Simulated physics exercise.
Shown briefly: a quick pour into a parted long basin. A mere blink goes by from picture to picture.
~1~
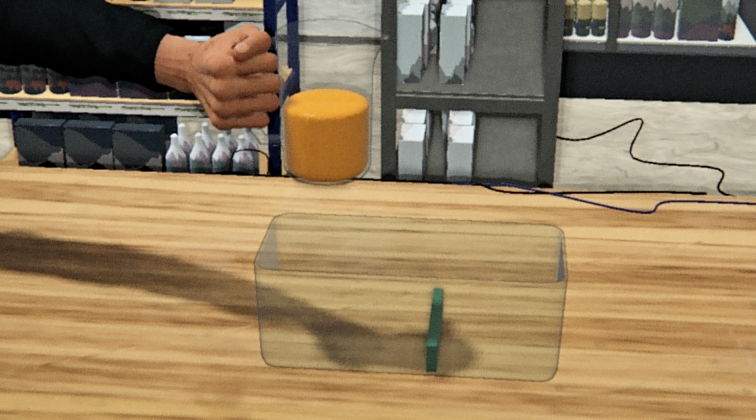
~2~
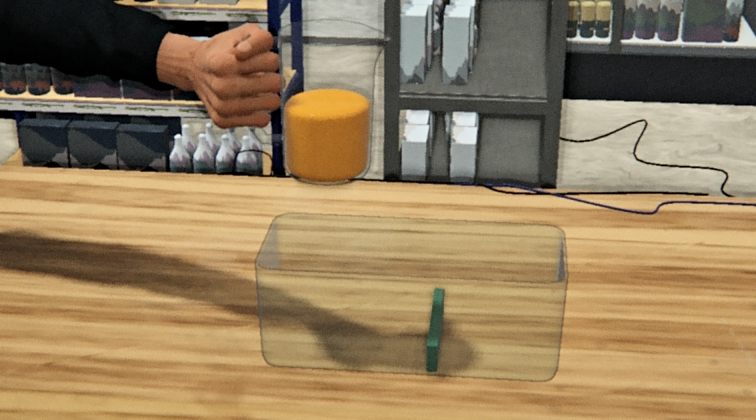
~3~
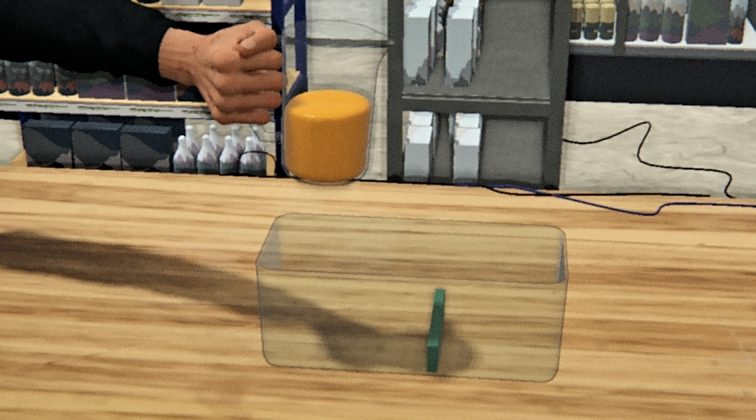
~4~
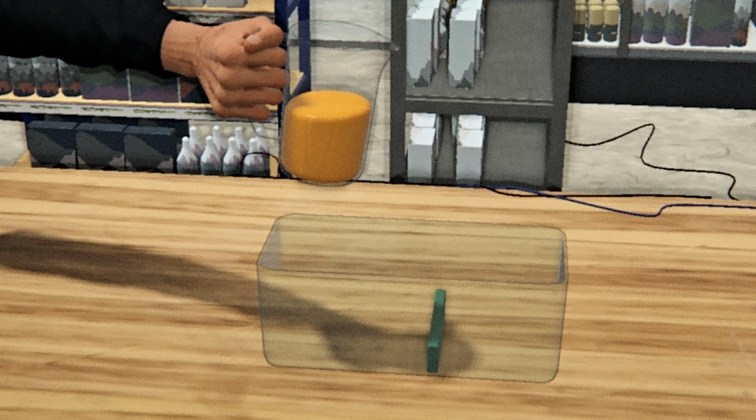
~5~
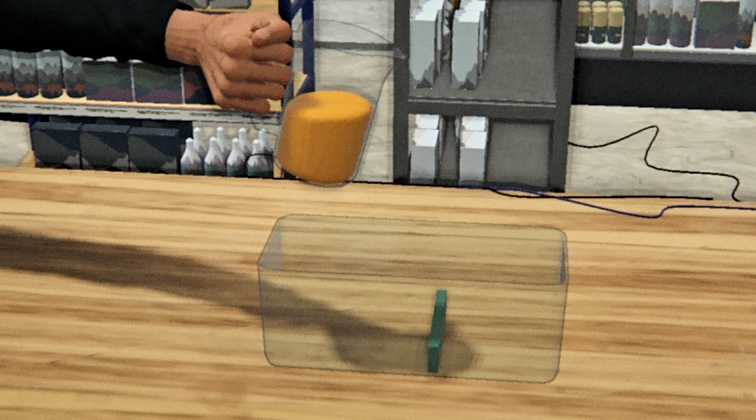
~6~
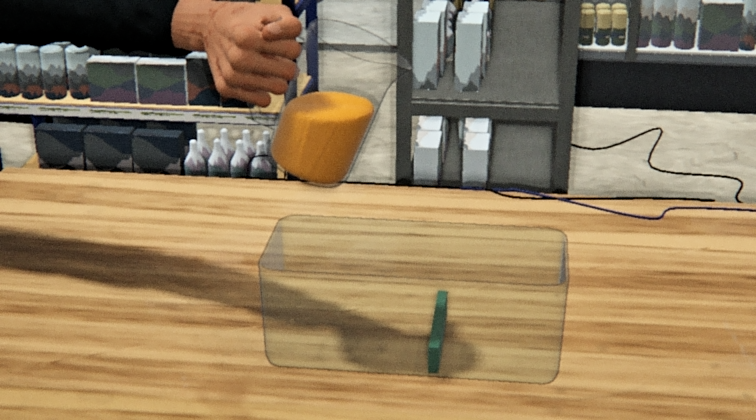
Clear container of orange liquid tilting gradually to the right beside a fist, above a see-through basin with a low green divider.
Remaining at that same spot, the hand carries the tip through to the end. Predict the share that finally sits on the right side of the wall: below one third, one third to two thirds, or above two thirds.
Greater than two thirds.
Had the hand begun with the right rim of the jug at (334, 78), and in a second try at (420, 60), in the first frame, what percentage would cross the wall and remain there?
First try: About 5 %; second try: About 90 %.
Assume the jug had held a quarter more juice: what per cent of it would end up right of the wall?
About 85 percent.
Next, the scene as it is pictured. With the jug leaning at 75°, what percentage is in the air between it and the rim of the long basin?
Airborne fraction: Approx. 0 %.
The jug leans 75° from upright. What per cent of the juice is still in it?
Around 100 in a hundred has not poured out yet.
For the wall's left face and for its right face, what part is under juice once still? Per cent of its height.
Roughly 10 left of the wall, roughly 70 right of it.
A moment on, the jug is tipped on its side and 98 per cent is still to pour, 0 is left of the wall and 0 right of it.
Next, the jug is tipped right over and 34 per cent is still to pour, 1 is left of the wall and 42 right of it.
Then the jug is tipped right over and 0 per cent is still to pour, 11 is left of the wall and 85 right of it.
Later the jug is tipped right over and 0 per cent is still to pour, 13 is left of the wall and 86 right of it.
Finally, 13 per cent lies left of the wall, 86 right of it and 2 outside.
